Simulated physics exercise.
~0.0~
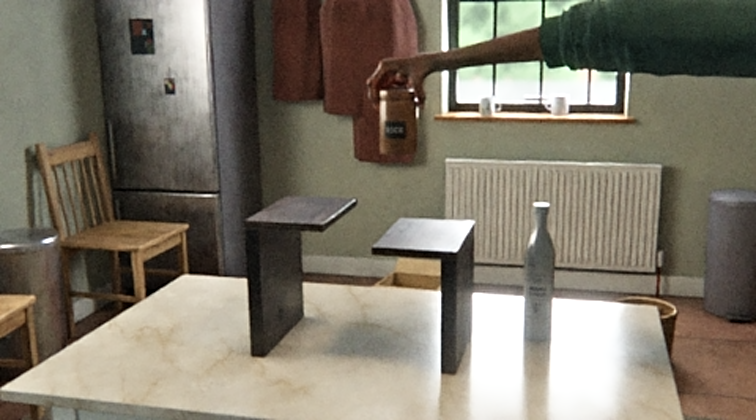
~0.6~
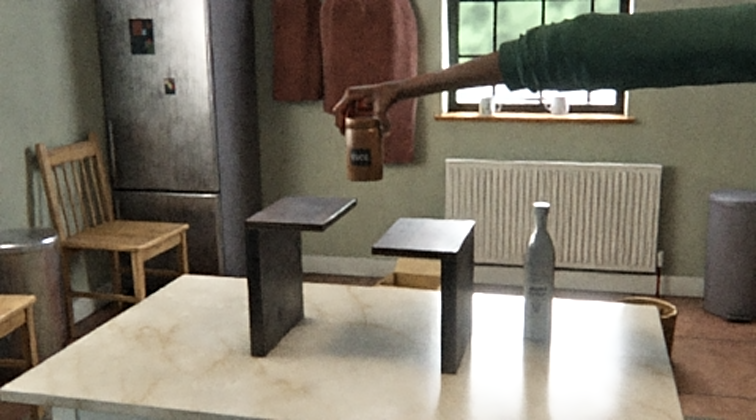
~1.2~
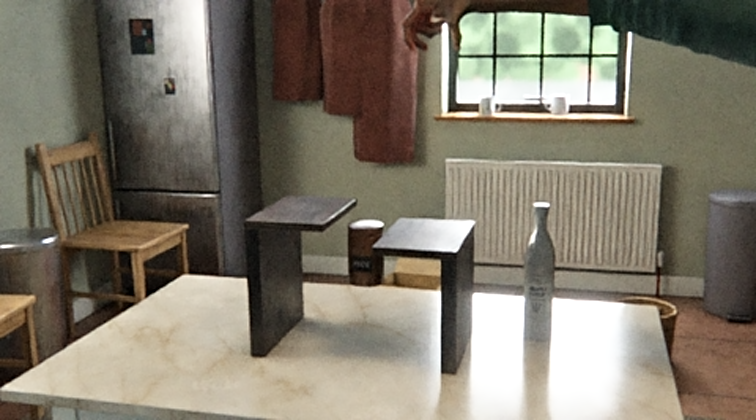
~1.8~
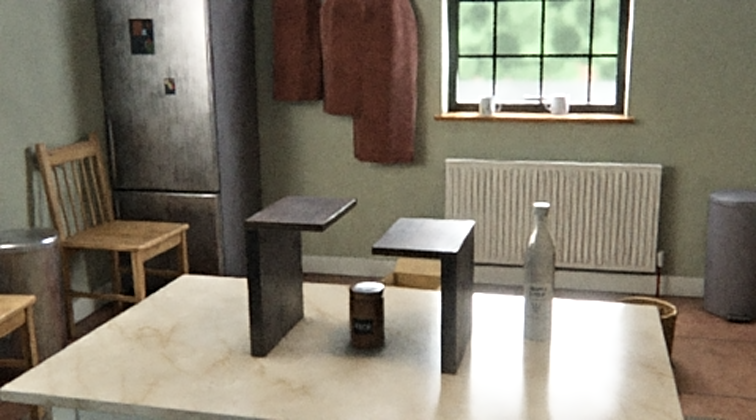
A hand releases a brown jar, which drops between two dark ledges onto the table.
